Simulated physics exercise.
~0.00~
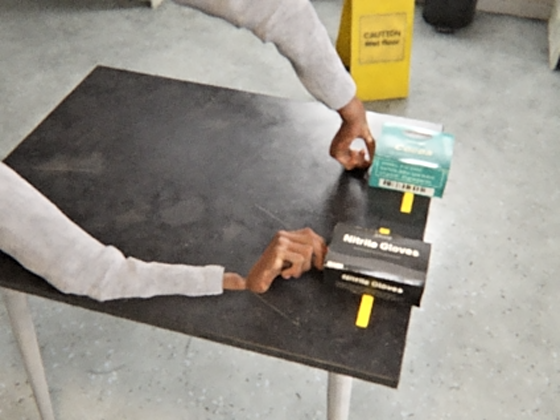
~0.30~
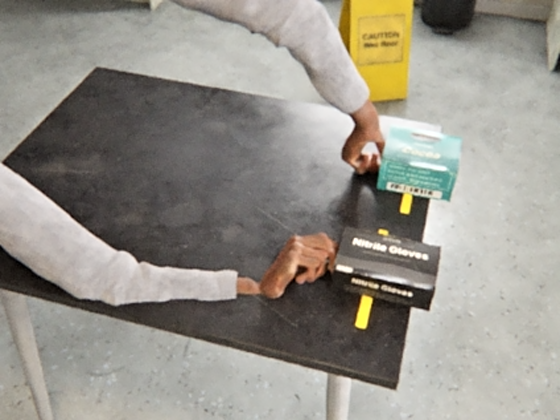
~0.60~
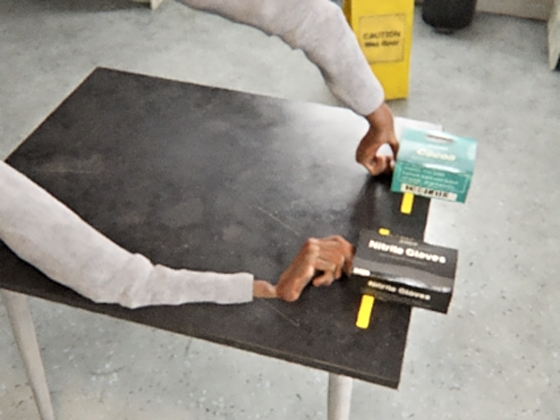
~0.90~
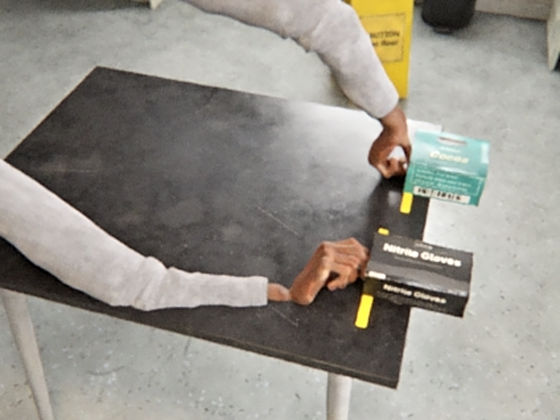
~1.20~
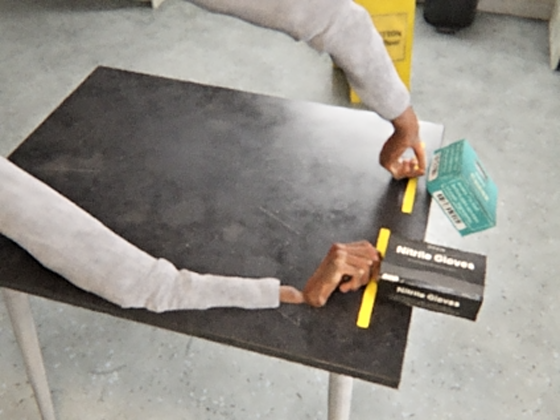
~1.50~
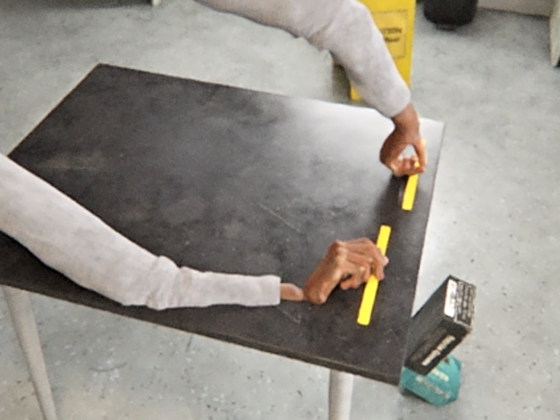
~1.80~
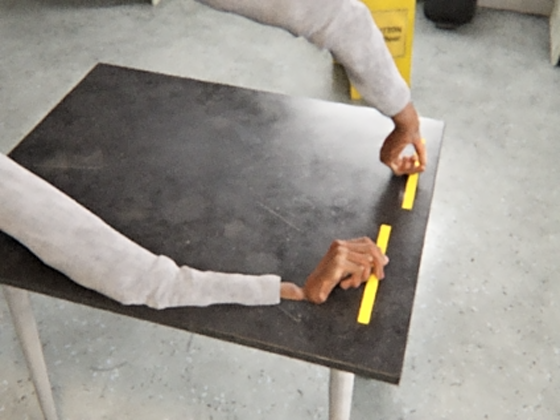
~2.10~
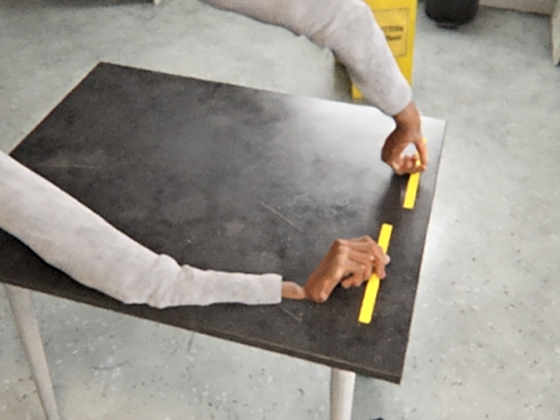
On a dark table above a speckled grey floor, two hands push a turquoise box and a black box of nitrile gloves rightward over yellow tape strips; the turquoise box tips off the edge first, the black one follows, and both drop from view as the hands stay still.
